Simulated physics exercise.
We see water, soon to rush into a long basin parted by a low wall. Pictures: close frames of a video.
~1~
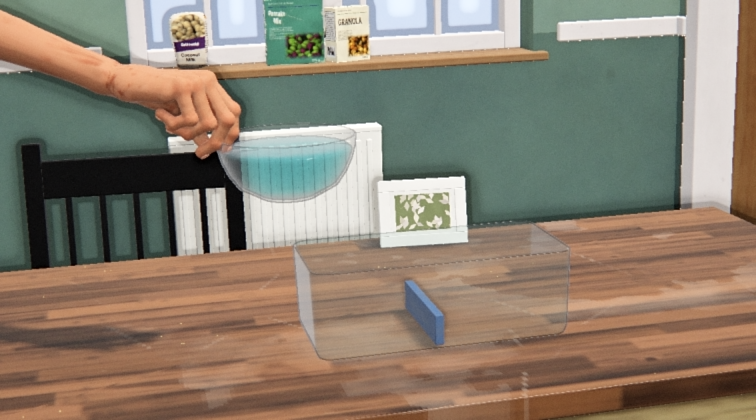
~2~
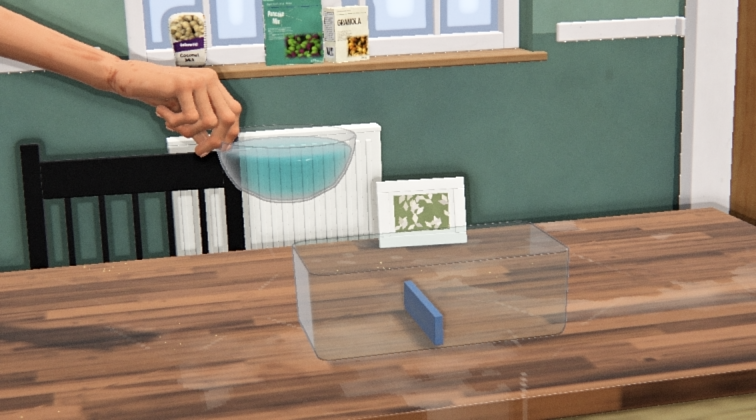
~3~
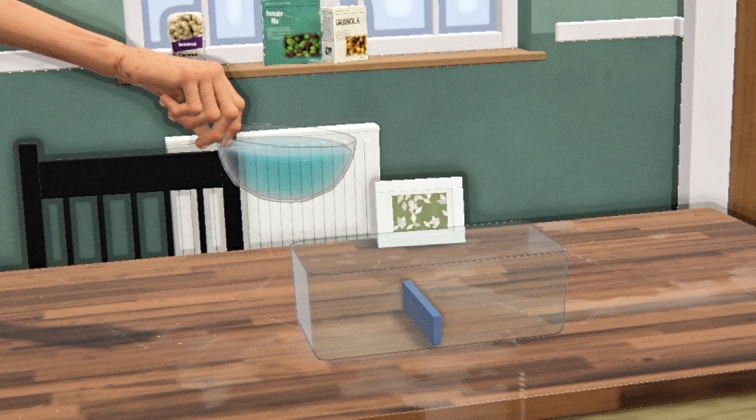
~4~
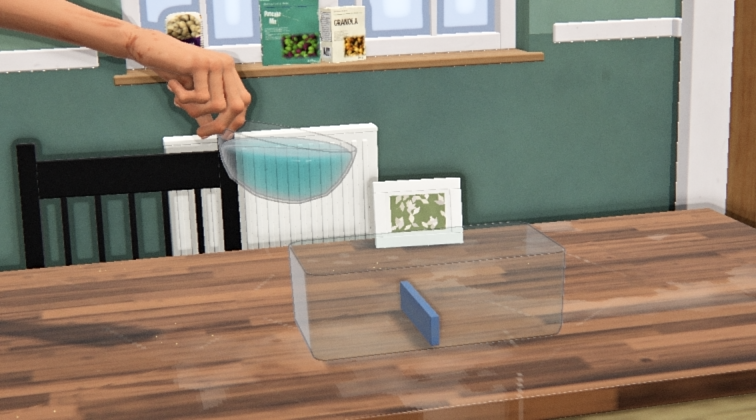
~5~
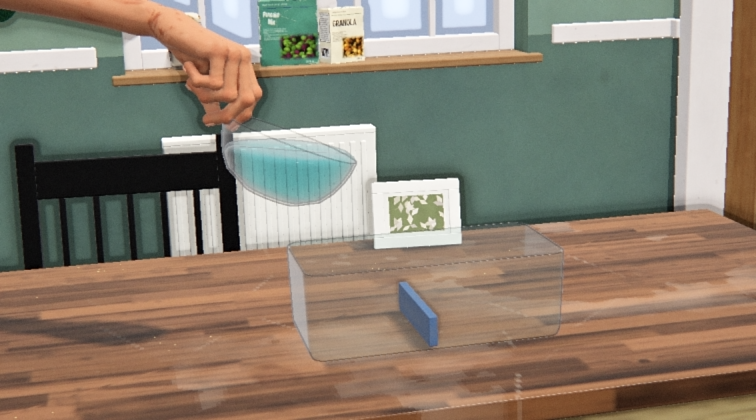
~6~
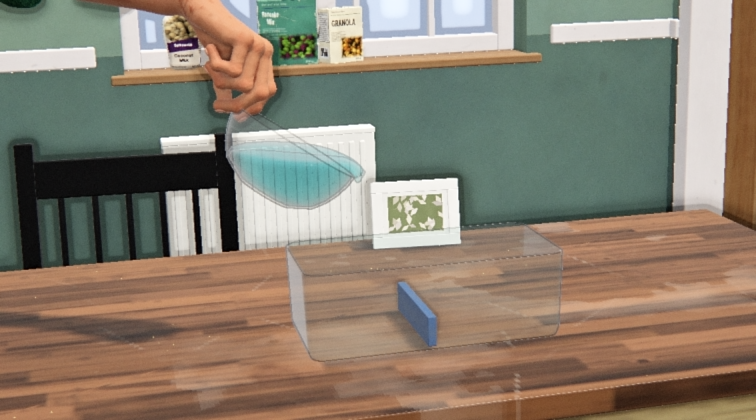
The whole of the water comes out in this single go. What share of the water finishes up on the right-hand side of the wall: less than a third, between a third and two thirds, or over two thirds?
The share right of the wall is left smaller than one third.
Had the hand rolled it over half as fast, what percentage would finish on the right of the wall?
Roughly 30 in a hundred.
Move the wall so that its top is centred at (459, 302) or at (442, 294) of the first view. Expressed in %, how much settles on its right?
About 30 % and 15 %.
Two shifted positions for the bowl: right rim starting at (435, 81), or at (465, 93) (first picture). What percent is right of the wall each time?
Close to 70 in a hundred, then close to 70 in a hundred.
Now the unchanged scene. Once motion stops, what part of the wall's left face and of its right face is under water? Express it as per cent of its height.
70 per cent left, 20 per cent right.
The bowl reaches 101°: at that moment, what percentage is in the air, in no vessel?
I'd reckon some 20 per cent.
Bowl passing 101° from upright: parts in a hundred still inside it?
It still holds around 5 per cent there.
A moment on, the bowl is tipped right over and 7 per cent is still to pour, 63 is left of the wall and 7 right of it.
Next, the bowl is tipped right over and 0 per cent is still to pour, 72 is left of the wall and 16 right of it.
Then the bowl is tipped right over and 0 per cent is still to pour, 71 is left of the wall and 21 right of it.
Later the bowl is tipped right over and 0 per cent is still to pour, 71 is left of the wall and 22 right of it.
Finally, 70 per cent lies left of the wall, 22 right of it and 8 outside.
